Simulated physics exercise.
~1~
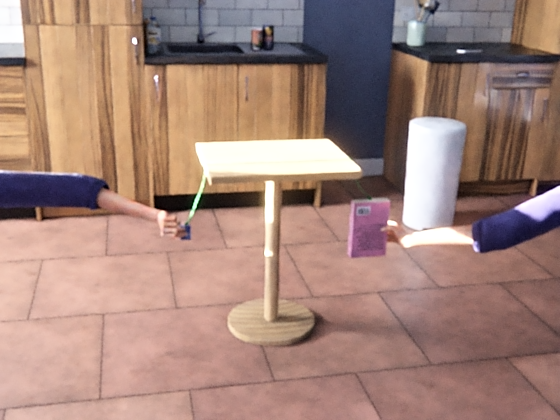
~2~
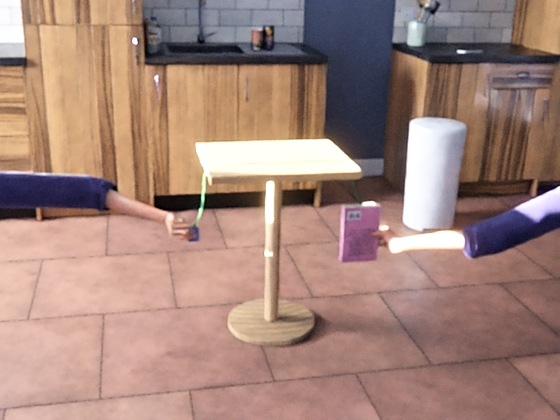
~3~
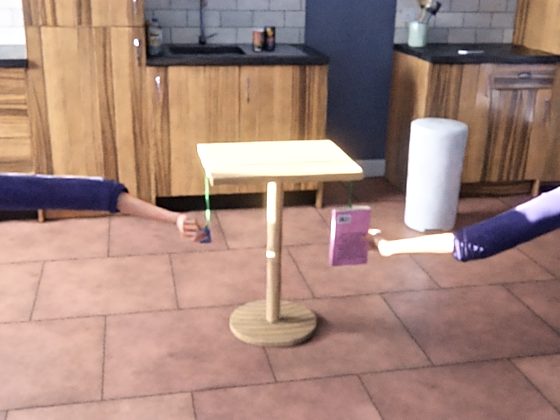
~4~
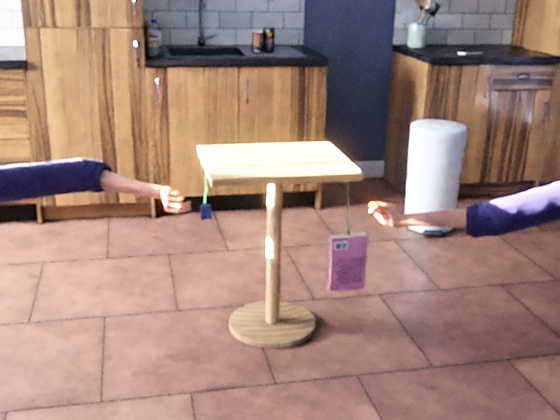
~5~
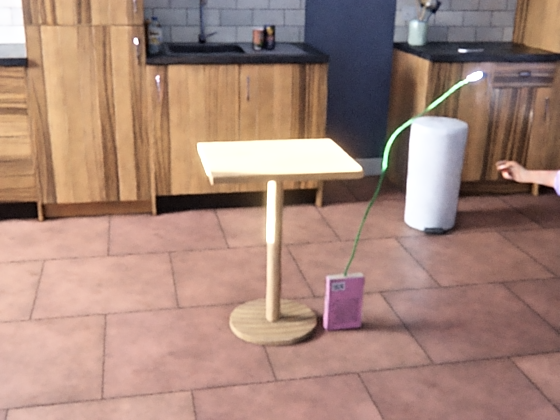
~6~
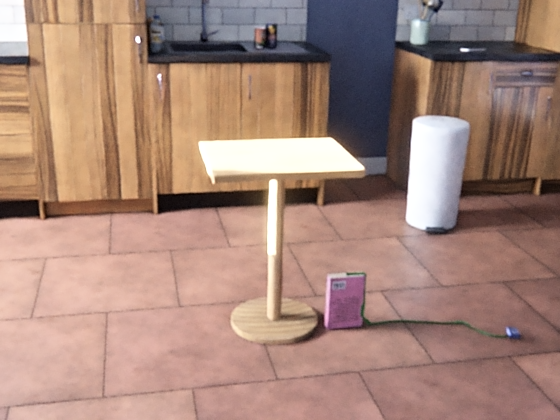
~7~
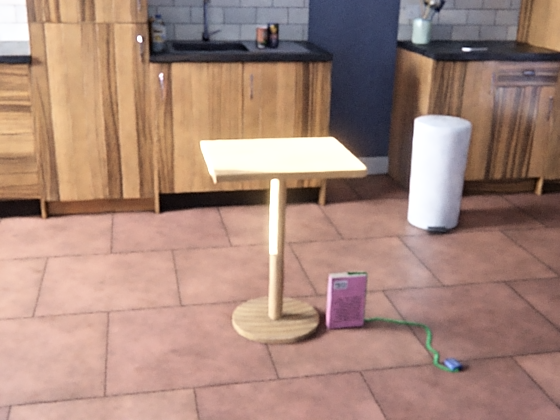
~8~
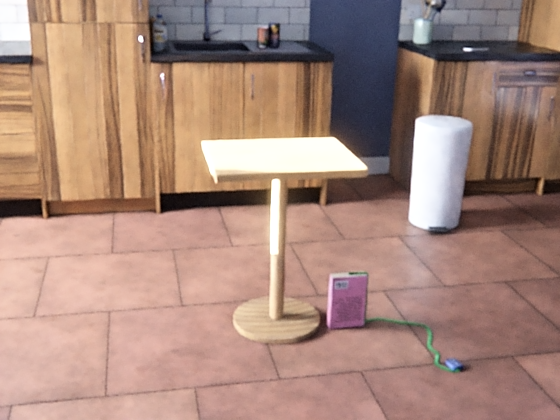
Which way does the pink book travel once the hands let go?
The pink book moves down, ending upright on the floor beside the base of the table.
In a kitchen with a tiled floor, two hands hold a small blue object and a pink book joined by a green ribbon across a small table, then let go; the book drops to the floor, and the blue object is pulled over to the right and lands there too.
